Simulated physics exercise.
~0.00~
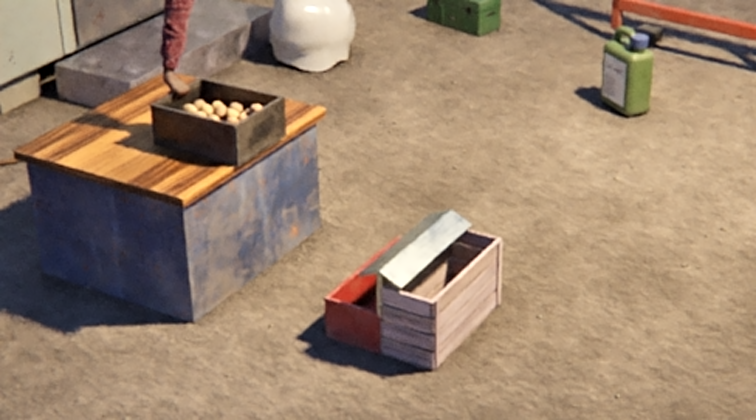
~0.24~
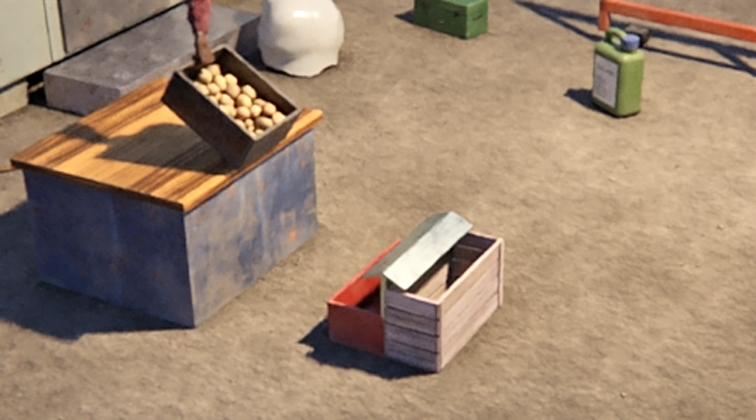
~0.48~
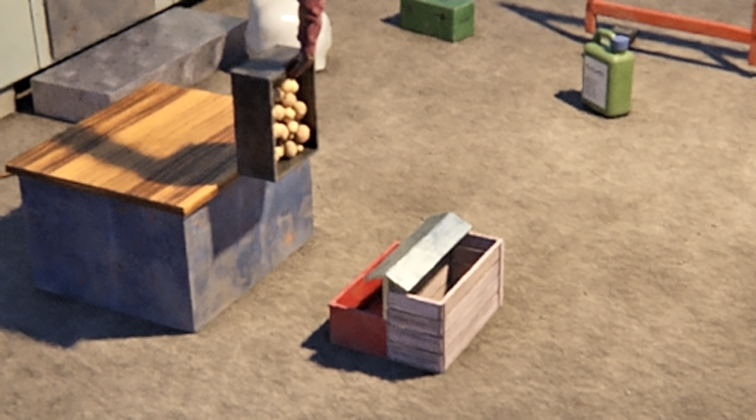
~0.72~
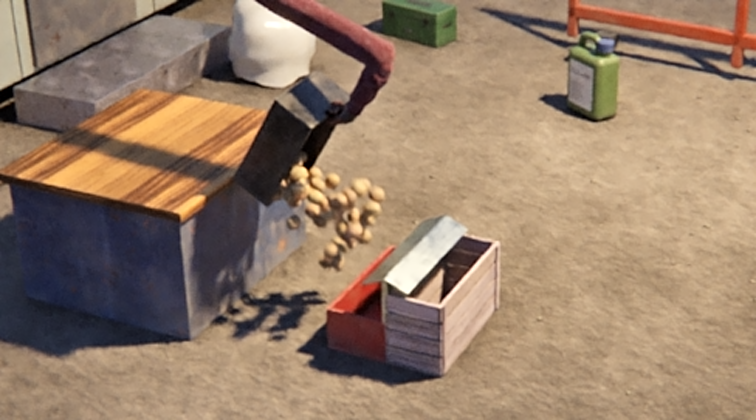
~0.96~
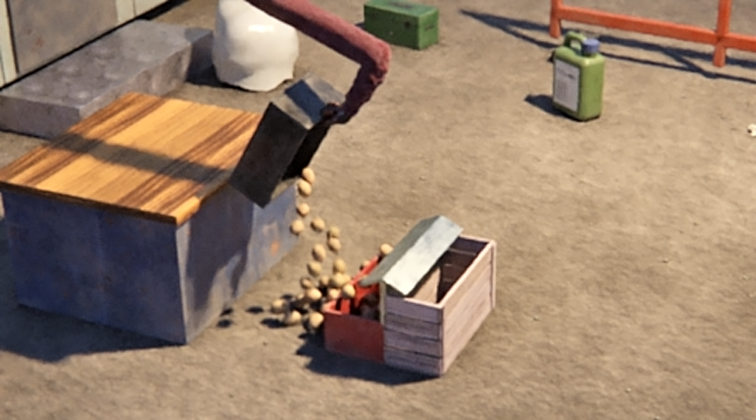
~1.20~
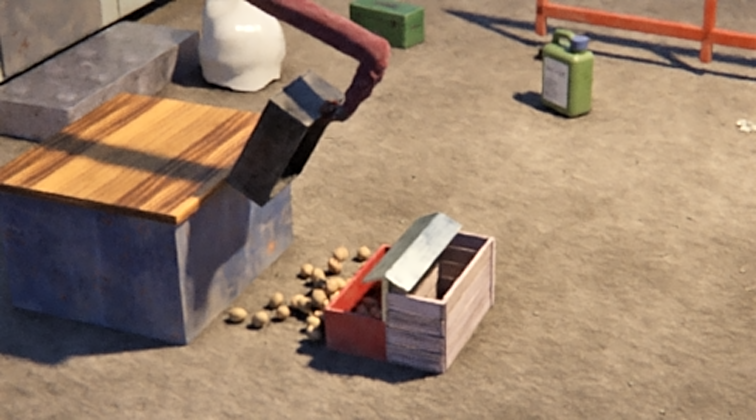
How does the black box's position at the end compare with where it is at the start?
At the start the black box sits upright on top of the bench, while at the end it is farther right and slightly lower in view, held tipped over at the bench's right edge.
